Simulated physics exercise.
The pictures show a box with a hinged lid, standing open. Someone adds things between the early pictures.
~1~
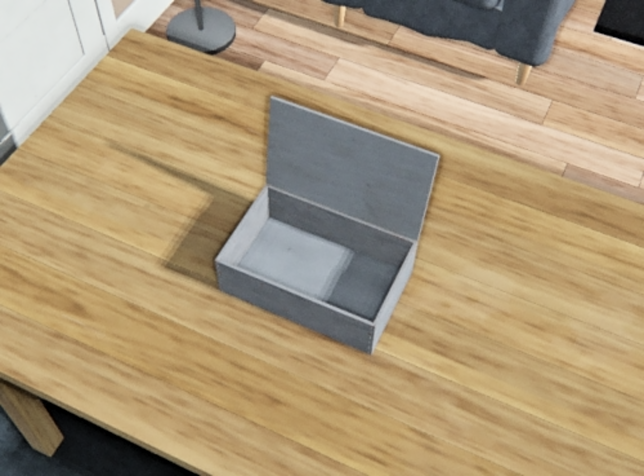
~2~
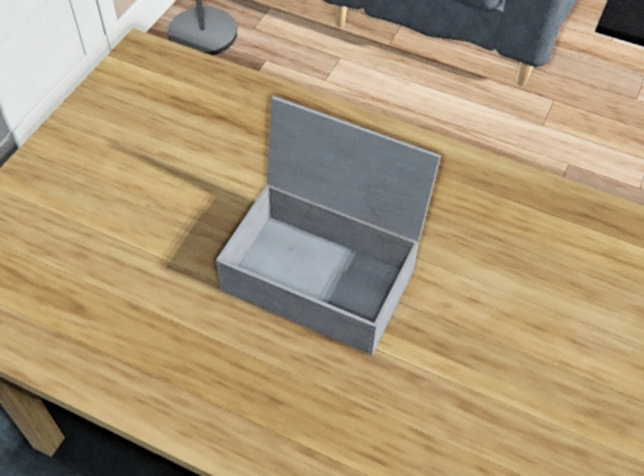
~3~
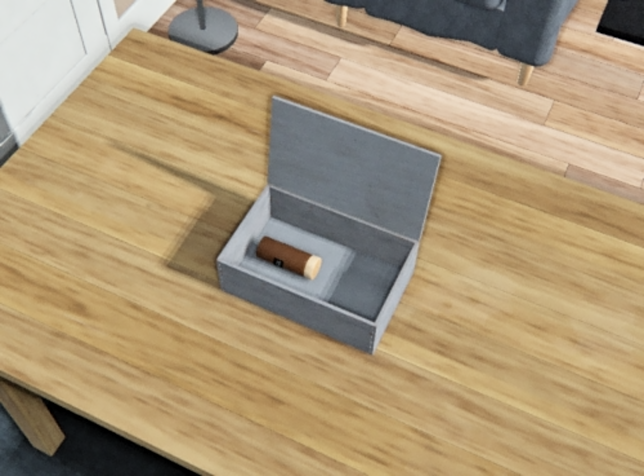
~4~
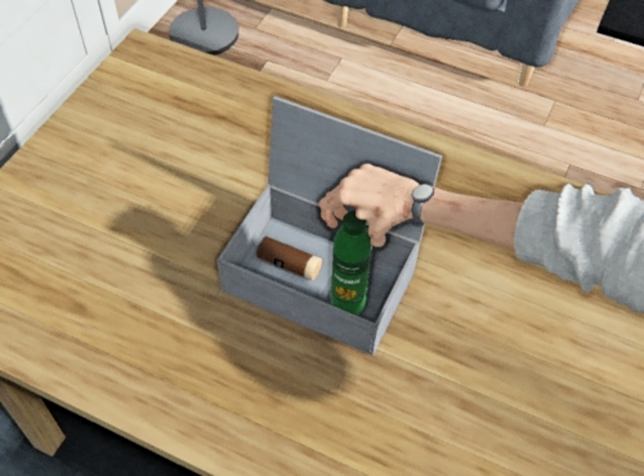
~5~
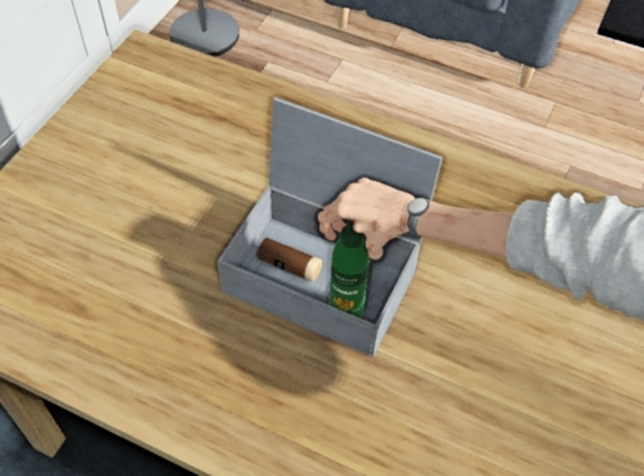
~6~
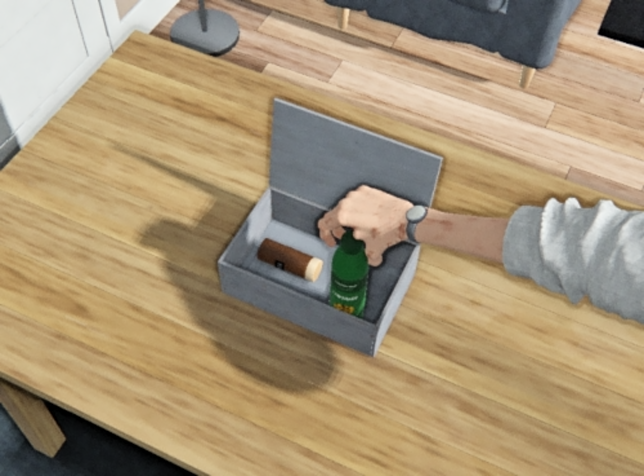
On a wooden table, an open gray box sat empty until a brown shaker appeared lying inside, and then a hand from the right lowered a green bottle into the box beside it.
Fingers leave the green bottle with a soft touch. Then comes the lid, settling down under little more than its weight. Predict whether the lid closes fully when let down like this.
Prediction: The lid stays raised.
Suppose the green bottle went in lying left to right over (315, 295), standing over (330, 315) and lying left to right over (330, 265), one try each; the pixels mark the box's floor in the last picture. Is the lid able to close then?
So: First shut tight, second open, third shut tight.
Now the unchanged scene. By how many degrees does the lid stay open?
About 50° above the rim.
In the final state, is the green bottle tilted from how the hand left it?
Simply put, the green bottle remains unturned.
Then, 1.10 s past the last view, lid starting down.
Then, 1.40 s past the last view, lid 72° above the rim.
Then, 1.70 s past the last view, lid 50° above the rim.
Finally, lid 50° above the rim; both still in place. Final places as the last picture's camera would see them, green bottle near (350, 280).
